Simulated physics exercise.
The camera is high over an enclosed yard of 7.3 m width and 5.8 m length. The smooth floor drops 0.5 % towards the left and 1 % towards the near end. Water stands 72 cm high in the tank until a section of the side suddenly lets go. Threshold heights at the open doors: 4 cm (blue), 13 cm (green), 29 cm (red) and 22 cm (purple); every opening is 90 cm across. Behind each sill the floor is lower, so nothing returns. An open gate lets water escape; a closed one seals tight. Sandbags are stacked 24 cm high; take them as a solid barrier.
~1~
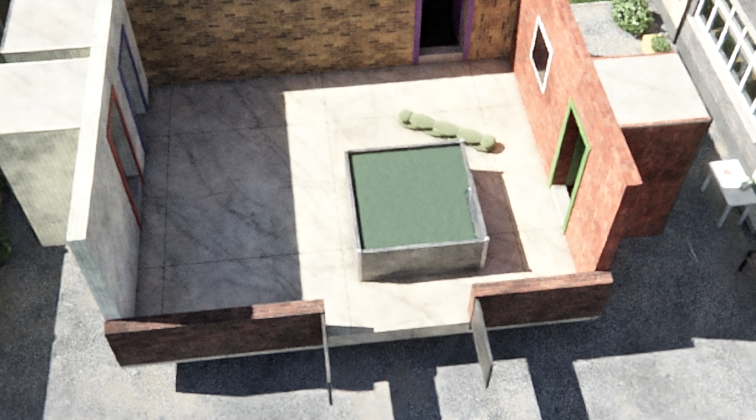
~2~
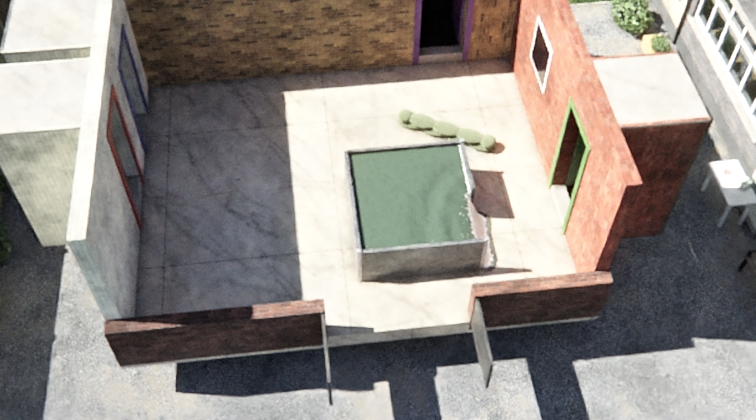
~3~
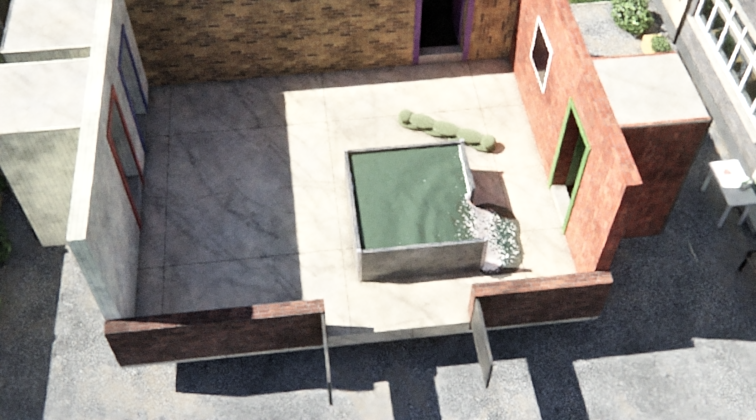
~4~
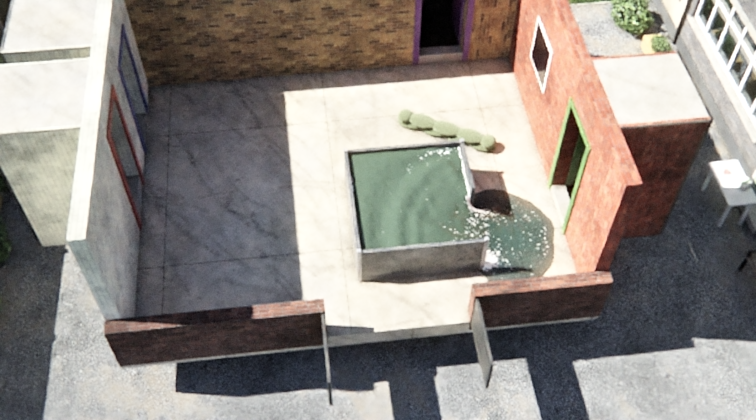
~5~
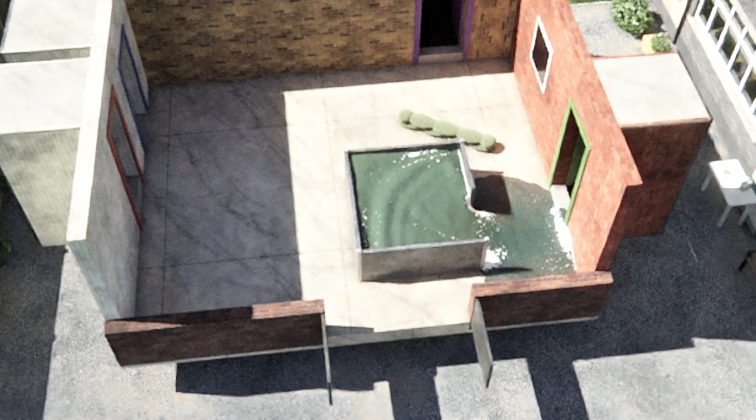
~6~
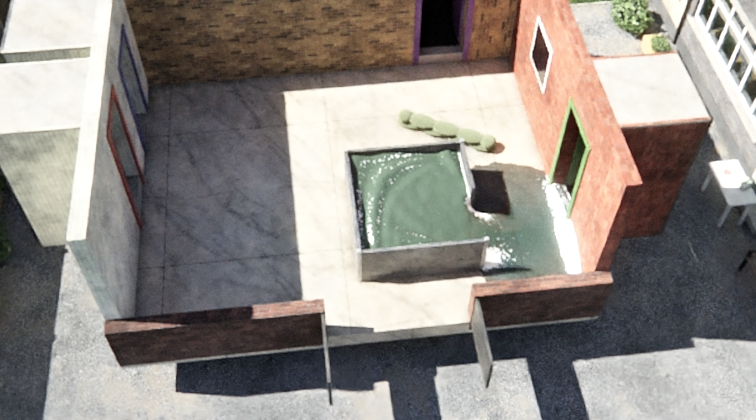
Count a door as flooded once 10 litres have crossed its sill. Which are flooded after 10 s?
Door by door: At the blue door it passes the limit; at the green door it goes over the limit; at the red door it stays under the limit; at the purple door it stays under the limit.
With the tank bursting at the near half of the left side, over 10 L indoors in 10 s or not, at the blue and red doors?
Against that limit: Blue above, red below.
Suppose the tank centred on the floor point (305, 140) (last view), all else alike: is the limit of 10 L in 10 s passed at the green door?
Against that limit: Green above.
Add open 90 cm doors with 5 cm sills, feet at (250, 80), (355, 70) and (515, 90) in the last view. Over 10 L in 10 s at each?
In that order: Not over, not over, above.
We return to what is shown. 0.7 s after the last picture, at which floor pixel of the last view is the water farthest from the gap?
Around (523, 115).
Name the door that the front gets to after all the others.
It is the blue one.
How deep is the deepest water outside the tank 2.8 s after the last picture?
About 30 cm.
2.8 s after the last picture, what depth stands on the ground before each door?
Depths in cm: Blue 0, green 26, red 0, purple 13.
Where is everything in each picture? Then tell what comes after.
The first frame shows the tank at (413, 196) is whole and still, 72 cm deep.
In the second frame, the front is at a hidden place, 0.6 m from the gap at (475, 233); 0.2 m2 of floor is under water; 72 cm left at the back of the tank.
In the third frame, water pours out at (474, 234) and has run 0.9 m, to (505, 212); typically 10 cm deep outside, 72 cm at the tank's back.
In the fourth frame, water pours out at (474, 235) and has run 1.4 m, to (546, 222); typically 8 cm deep outside, 72 cm at the tank's back.
In the fifth frame, water pours out at (474, 234) and has run 1.8 m, to (575, 272); typically 6 cm deep outside, 69 cm at the tank's back.
In the sixth frame, water pours out at (474, 234) and has run 2.0 m, to a hidden place; typically 6 cm deep outside, 62 cm at the tank's back.
Then, 0.7 s after the last picture water covers 10 % of the floor and is deepest (56 cm) near (579, 297); blue door not reached, green door 35 cm at the sill, 79 L in, red door not reached, purple door not reached.
Then, 1.5 s after the last picture water covers 20 % of the floor and is deepest (44 cm) near (579, 297); blue door not reached, green door 34 cm at the sill, 199 L in, red door not reached, purple door not reached.
Then, 2.8 s after the last picture water covers 40 % of the floor and is deepest (30 cm) near (545, 254); blue door not reached, green door 26 cm at the sill, 314 L in, red door not reached, purple door 13 cm at the sill, 0 L in.
Then, 5.3 s after the last picture water covers 70 % of the floor and is deepest (19 cm) near (544, 291); blue door not reached, green door 17 cm at the sill, 392 L in, red door 3 cm at the sill, 0 L in, purple door 10 cm at the sill, 0 L in.
Then, 9.3 s after the last picture water covers 95 % of the floor and is deepest (12 cm) near (547, 300); blue door 10 cm at the sill, 31 L in, green door 9 cm at the sill, 402 L in, red door 11 cm at the sill, 0 L in, purple door 6 cm at the sill, 0 L in.
